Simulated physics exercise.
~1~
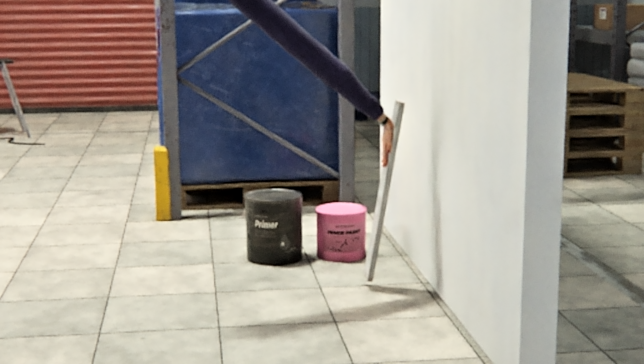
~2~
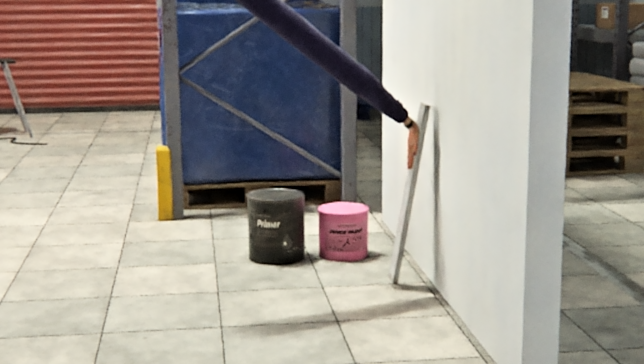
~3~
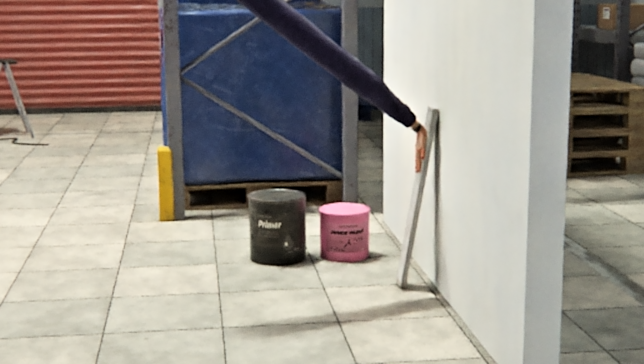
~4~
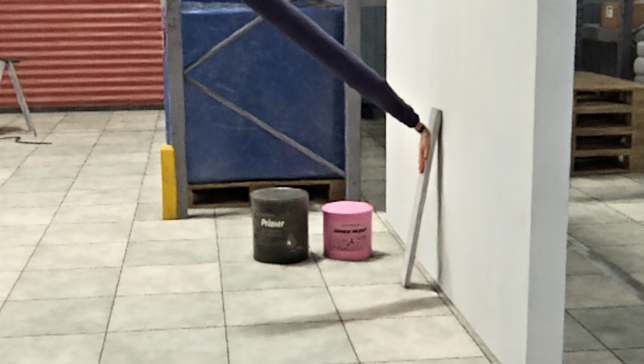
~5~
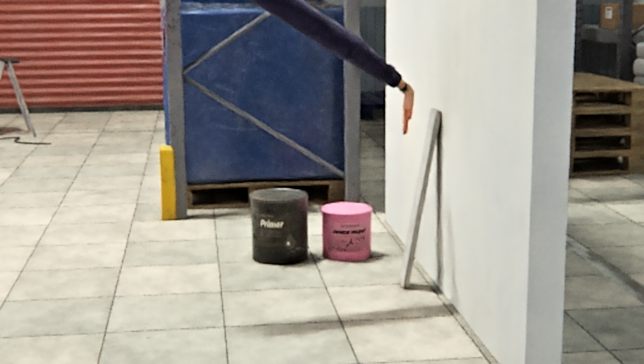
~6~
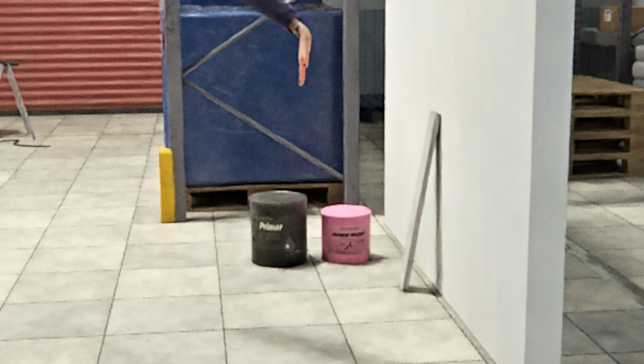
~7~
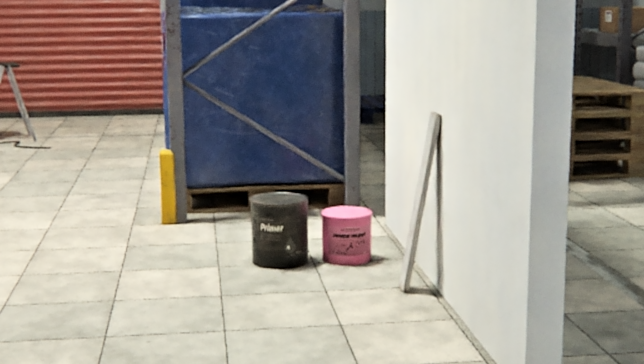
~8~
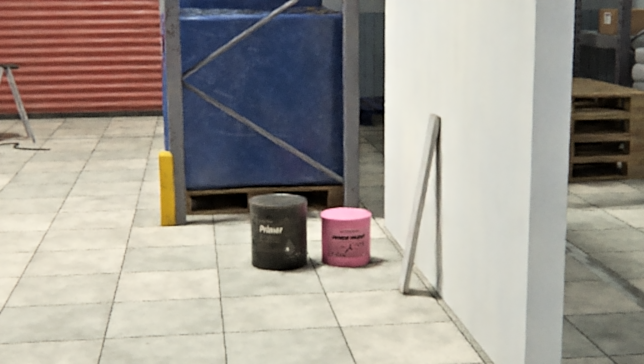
Hand leaning a white plank against a bare wall beside black and pink pails, then letting go as it stays upright.
